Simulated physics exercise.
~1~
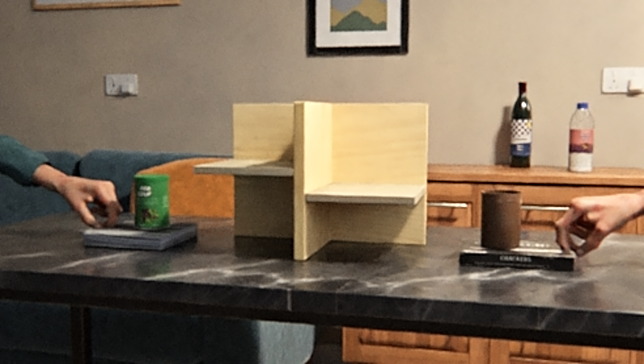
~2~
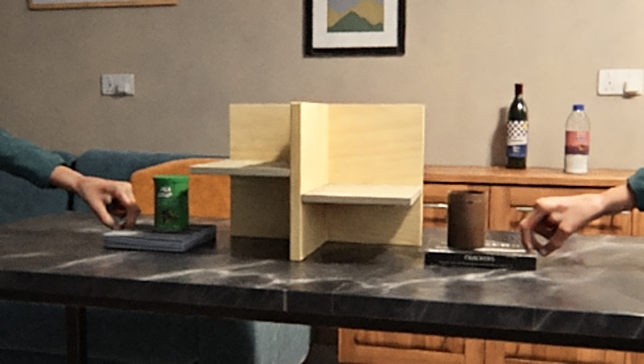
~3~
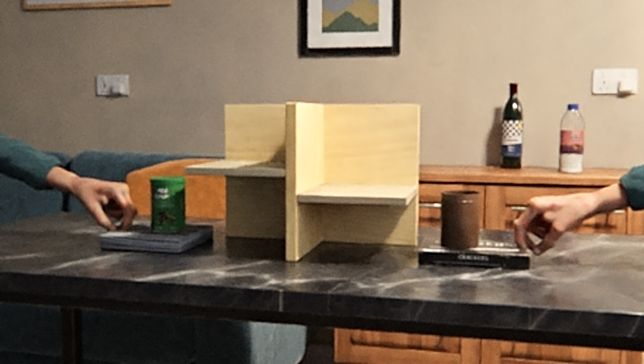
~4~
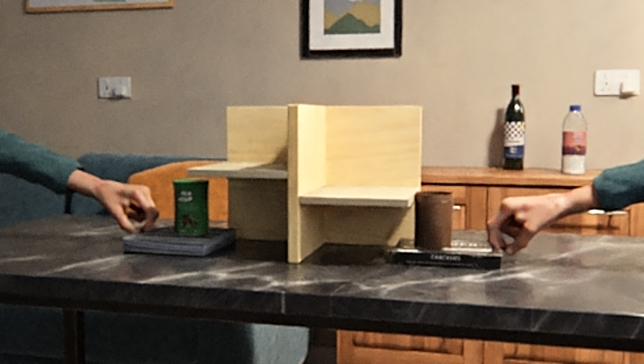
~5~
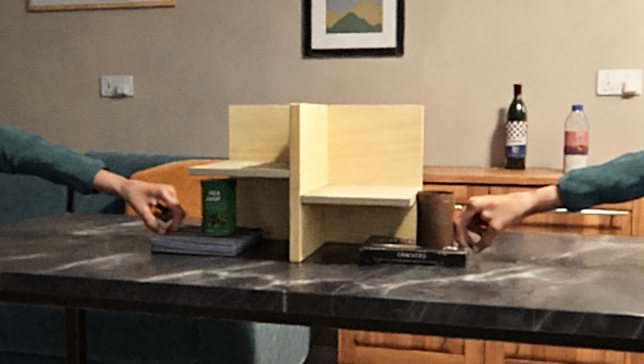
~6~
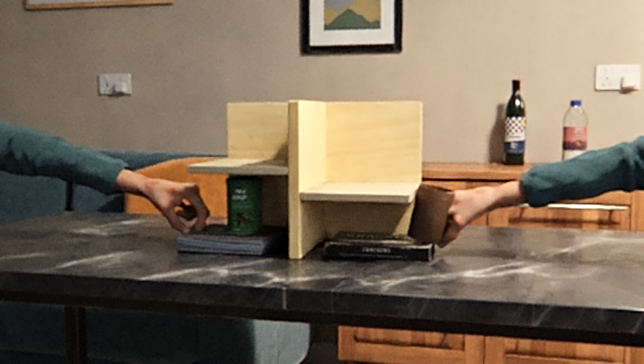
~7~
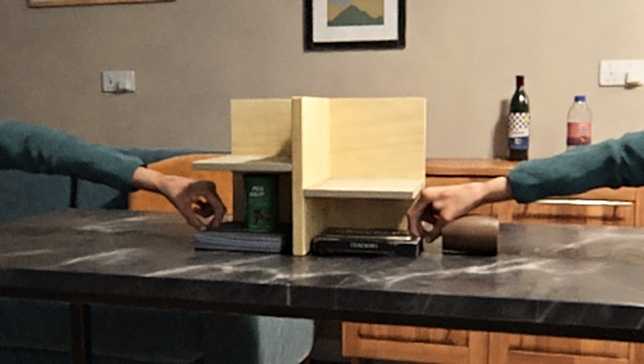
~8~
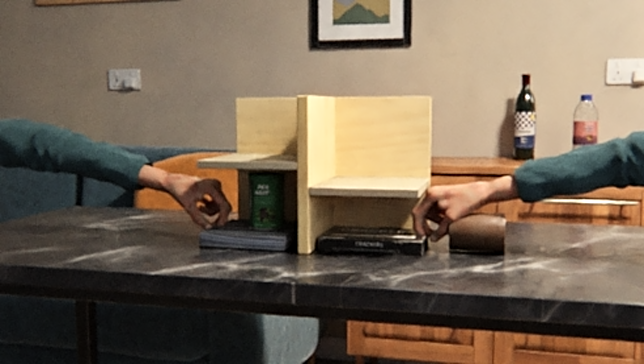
Two hands slid a grey board carrying a green tin and a black packet carrying a brown beaker inward under a wooden stand's shelves; the tin passed below upright, but the beaker was knocked back, tipped over, and ended on its side.
